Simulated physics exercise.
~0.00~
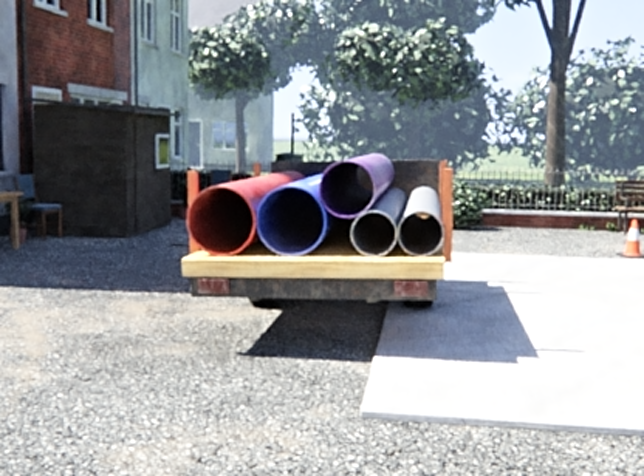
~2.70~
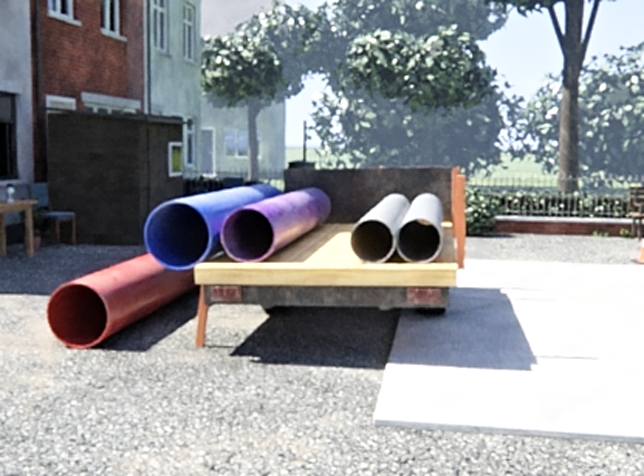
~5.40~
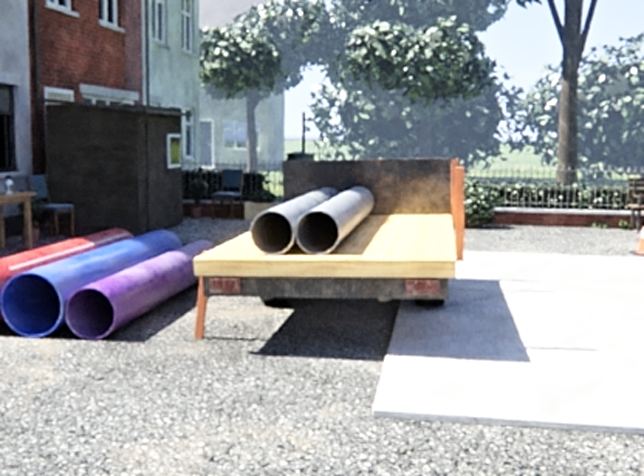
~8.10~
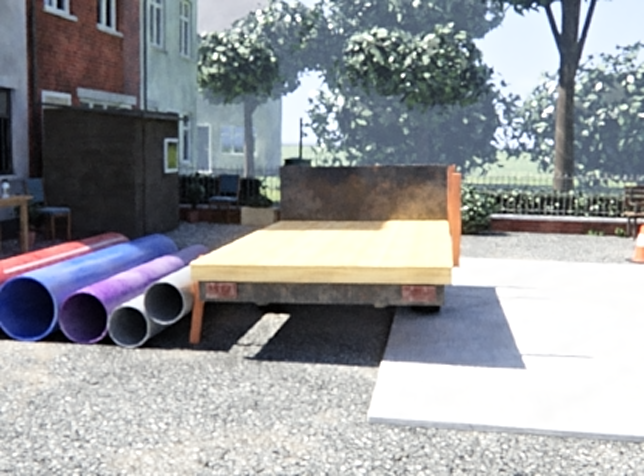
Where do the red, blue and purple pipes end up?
All three go over the left edge of the deck and end up on the gravel to the left of the trailer.
